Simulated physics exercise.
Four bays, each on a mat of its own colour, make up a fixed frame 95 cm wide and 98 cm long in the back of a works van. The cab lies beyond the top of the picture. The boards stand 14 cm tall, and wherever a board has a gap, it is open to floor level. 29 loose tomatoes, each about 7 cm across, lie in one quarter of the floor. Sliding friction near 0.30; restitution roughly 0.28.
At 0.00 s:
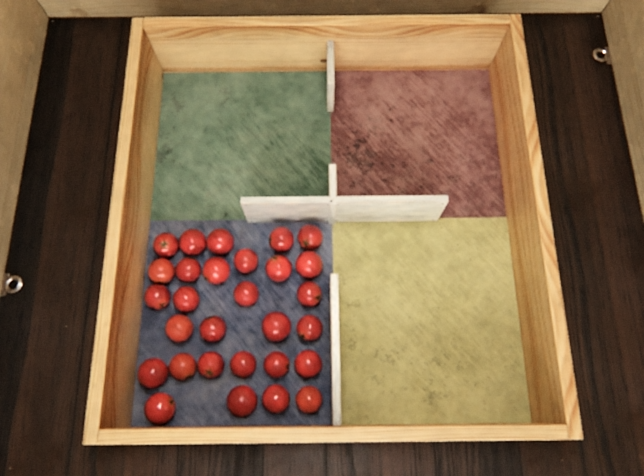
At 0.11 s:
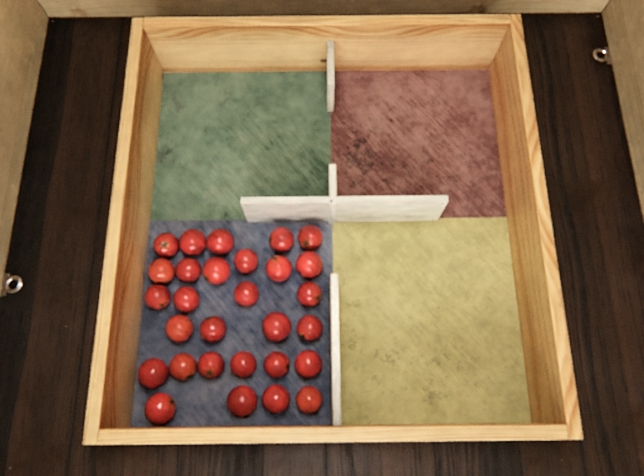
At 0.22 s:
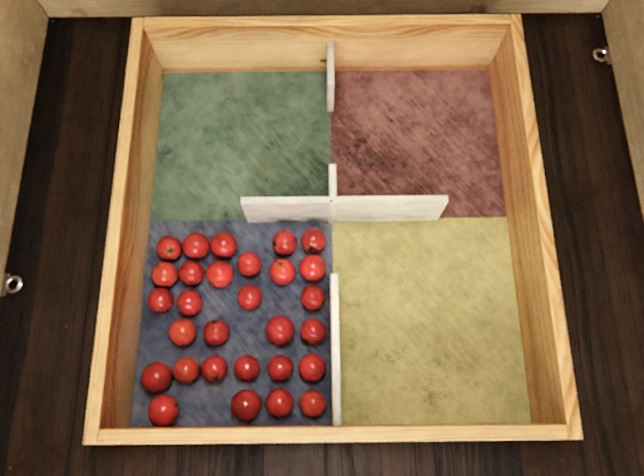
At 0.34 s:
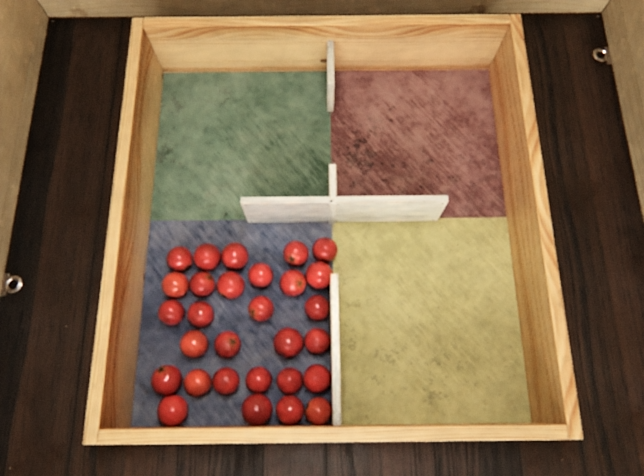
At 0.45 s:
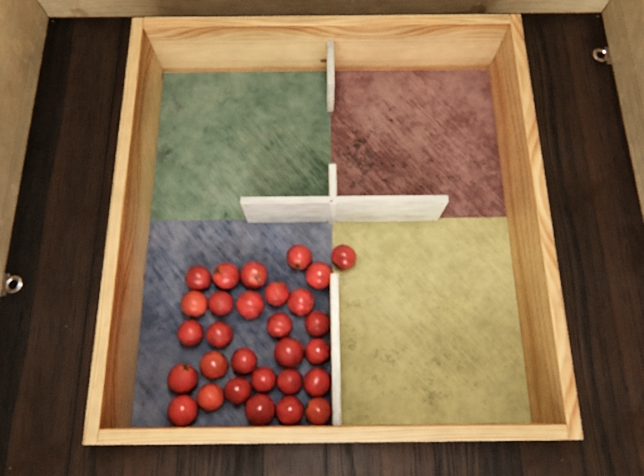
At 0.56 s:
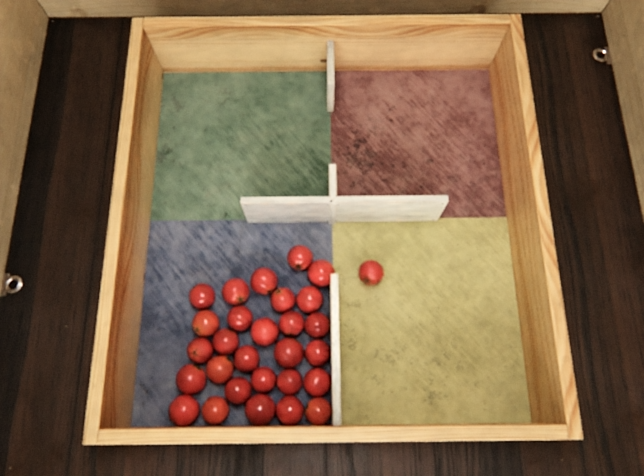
Red tomatoes on the blue mat sat still at first, then rolled down and to the right, bunching against the boards, while one slipped through a gap and rolled onto the yellow mat.
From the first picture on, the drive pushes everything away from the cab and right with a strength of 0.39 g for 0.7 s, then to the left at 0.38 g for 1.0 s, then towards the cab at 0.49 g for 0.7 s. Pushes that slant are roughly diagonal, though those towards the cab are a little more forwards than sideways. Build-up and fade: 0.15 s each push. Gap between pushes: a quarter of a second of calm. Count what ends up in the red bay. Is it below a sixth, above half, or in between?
Once things settle, the red bay holds under one-sixth of the load.
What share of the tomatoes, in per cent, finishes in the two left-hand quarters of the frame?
Share: About 90 in a hundred.
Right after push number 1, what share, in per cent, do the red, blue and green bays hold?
Red 0 %, blue 100 %, green 0 %.
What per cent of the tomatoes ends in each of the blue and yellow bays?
Shares: Blue near 20, yellow near 10 percent.
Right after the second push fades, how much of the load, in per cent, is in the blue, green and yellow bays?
Per cent by then - blue: 90, green: 10, yellow: 0.
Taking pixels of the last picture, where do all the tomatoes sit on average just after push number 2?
It works out to somewhere near (195, 325) in the final view.
After push 1 (0.94 s), 28 in the blue bay and 1 in the yellow bay.
After push 2 (2.19 s), 25 in the blue bay, 3 in the green bay and 1 in the yellow bay.
After push 3 (3.14 s), 10 in the blue bay, 17 in the green bay and 2 in the yellow bay.
When it is over (at 4.00 s), 7 in the blue bay, 20 in the green bay and 2 in the yellow bay. Asked share, 0 of 29, 0 per cent.
